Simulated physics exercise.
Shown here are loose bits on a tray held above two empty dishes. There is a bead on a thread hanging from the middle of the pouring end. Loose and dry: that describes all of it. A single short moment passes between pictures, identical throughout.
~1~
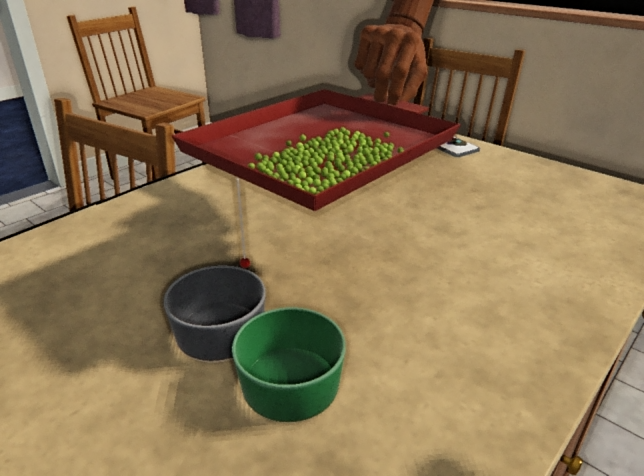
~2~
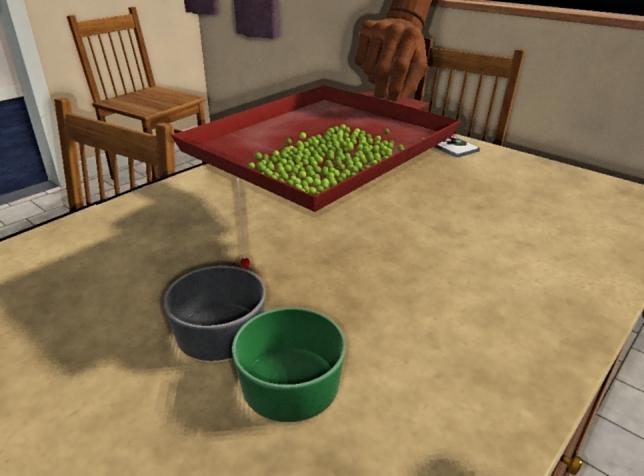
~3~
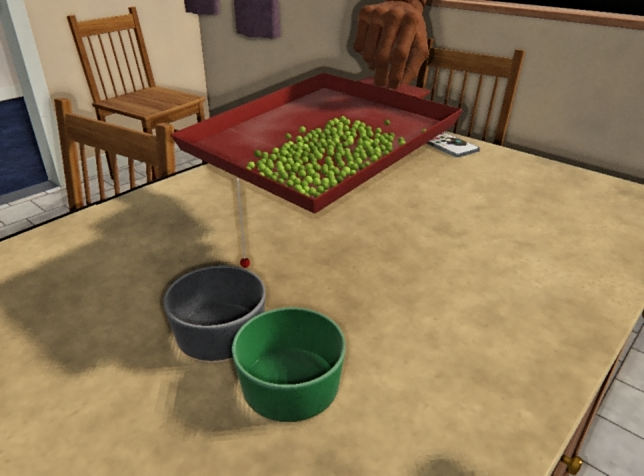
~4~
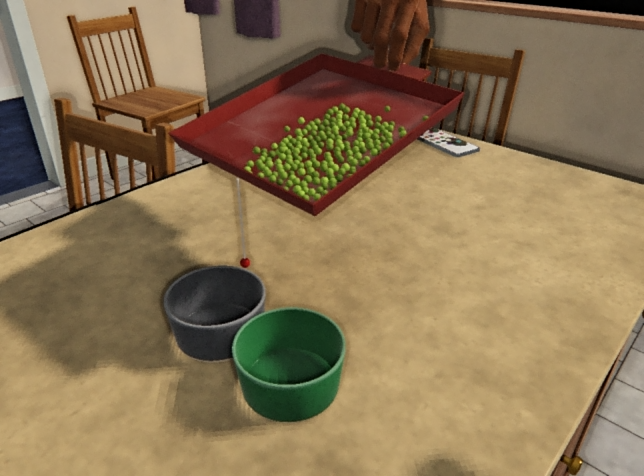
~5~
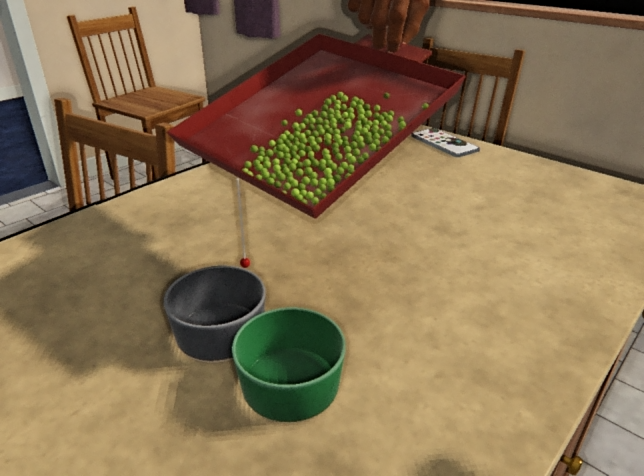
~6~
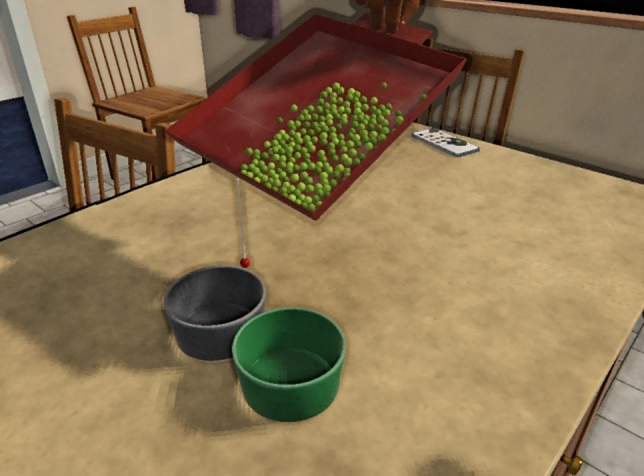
In a dining area, a hand holds a red tray of round green peas above a table with two empty dishes, one gray and one green, then tilts it increasingly toward its near right corner as the peas shift slightly.
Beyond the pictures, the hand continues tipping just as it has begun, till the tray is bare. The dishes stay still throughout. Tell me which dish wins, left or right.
The dish that wins is the right one.
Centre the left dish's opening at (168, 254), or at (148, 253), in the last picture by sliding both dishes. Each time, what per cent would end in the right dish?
Close to 20 in a hundred first, close to 10 in a hundred second.
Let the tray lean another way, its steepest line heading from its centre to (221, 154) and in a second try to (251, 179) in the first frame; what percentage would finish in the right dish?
The first try would leave around 0 per cent there, the second around 50 per cent.
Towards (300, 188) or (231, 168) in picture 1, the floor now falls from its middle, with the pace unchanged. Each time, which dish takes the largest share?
Results - the dish on the right side first, the dish on the left side second.
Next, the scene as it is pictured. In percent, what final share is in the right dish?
It comes to roughly 80 percent of the load.
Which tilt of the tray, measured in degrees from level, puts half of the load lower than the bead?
Roughly 95°.
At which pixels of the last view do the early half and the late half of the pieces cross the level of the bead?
I'd say close to (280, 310) at first and close to (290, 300) later on.
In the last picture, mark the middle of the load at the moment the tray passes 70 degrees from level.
Roughly at (287, 194).
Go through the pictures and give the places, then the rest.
Corners of the pouring end near (179, 135) and (315, 192), level; middle of the load near (330, 159), dried peas; left dish near (177, 334); right dish near (249, 392); bead on its thread near (245, 263), in the first frame.
Corners of the pouring end near (179, 135) and (315, 192), level; middle of the load near (330, 157), in the second frame.
Corners of the pouring end near (178, 134) and (314, 195), tipped barely, lowest at the right corner; middle of the load near (330, 153), in the third frame.
Corners of the pouring end near (176, 132) and (313, 199), tipped a little, lowest at the right corner; middle of the load near (330, 147), in the fourth frame.
Corners of the pouring end near (174, 131) and (313, 203), tipped clearly, lowest at the right corner; middle of the load near (328, 142), in the fifth frame.
Corners of the pouring end near (172, 130) and (312, 207), tipped clearly, lowest at the right corner; middle of the load near (323, 142), all but a few on the move; left dish near (177, 334); right dish near (249, 392), in the sixth frame.
Shortly afterwards, tray tipped steeply; the bulk on the tray; only a few in the right dish; a little in the air.
Next, tray tipped past a quarter turn; only a few on the tray; the bulk in the right dish; near a quarter in the left dish; only a few outside both; a little in the air.
Some moments later, tray tipped past a quarter turn; the bulk in the right dish; near a quarter in the left dish; a little outside both.
In the end, tray tipped past a quarter turn; the bulk in the right dish; near a quarter in the left dish; a little outside both.
